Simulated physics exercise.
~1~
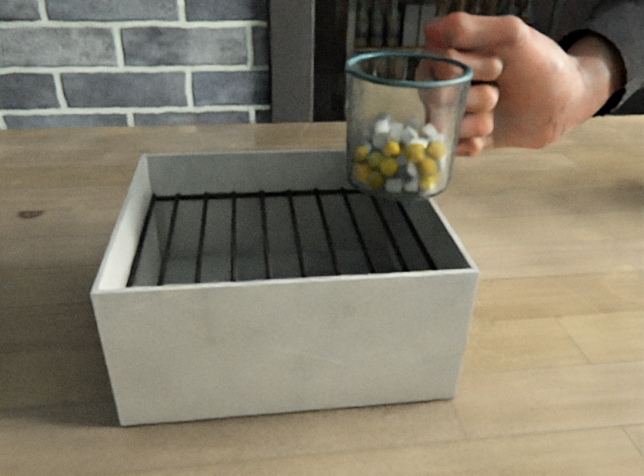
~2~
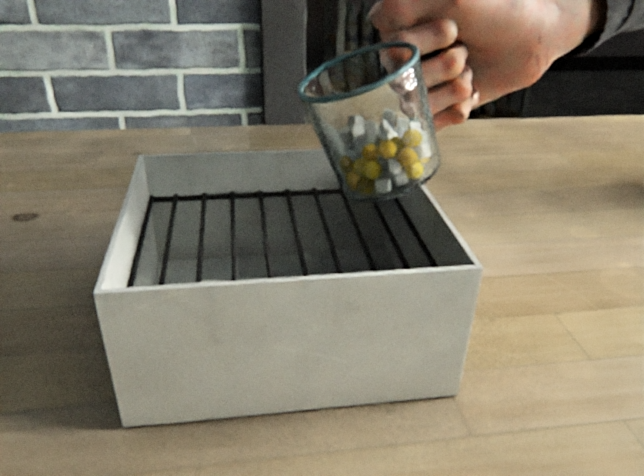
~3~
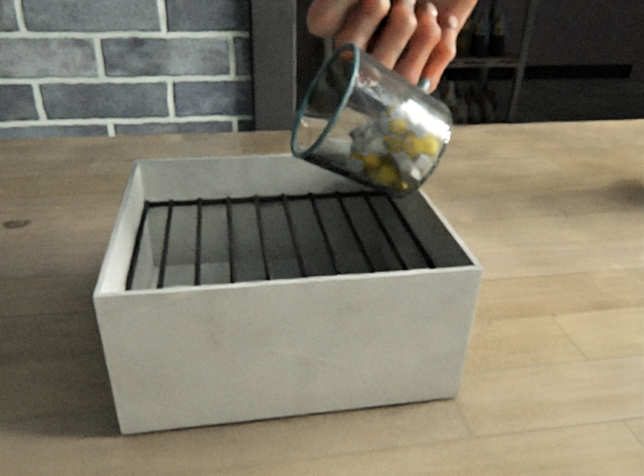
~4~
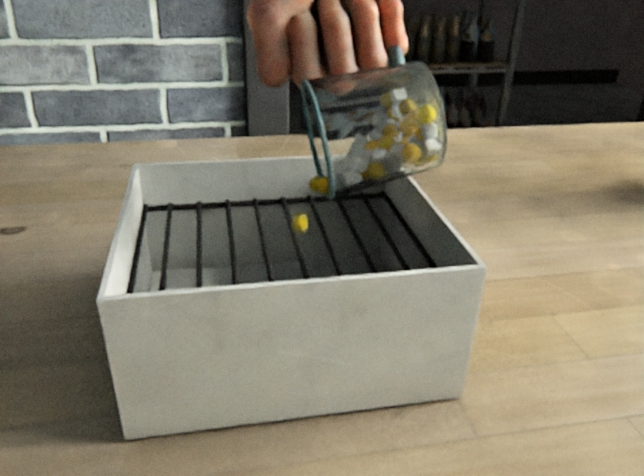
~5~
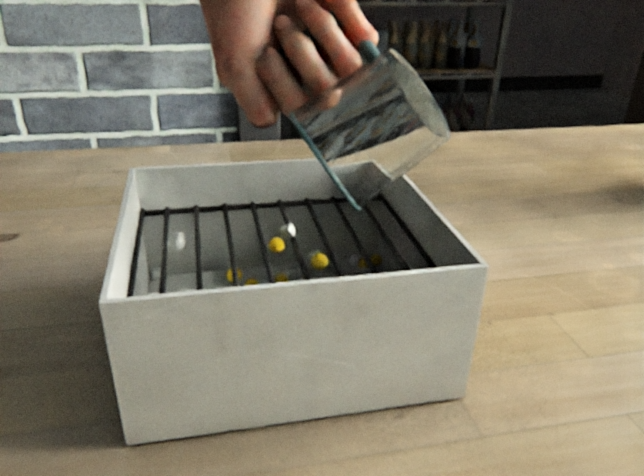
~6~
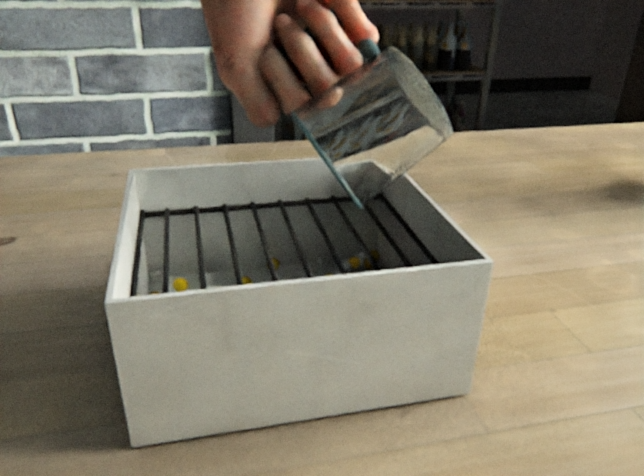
The clip opens with a hand holding a clear cup of white and yellow pieces above an open pale box with a rack of dark wires across it, on a wooden table. The hand moves the cup left and tilts it until it lies on its side, the pieces still inside. A few yellow ones then spill out toward the wires. The hand tips the cup upside down and the rest pour out, scattering across the rack, most dropping through. By the end the cup is empty and all the white and yellow pieces have passed beneath the wires into the box.
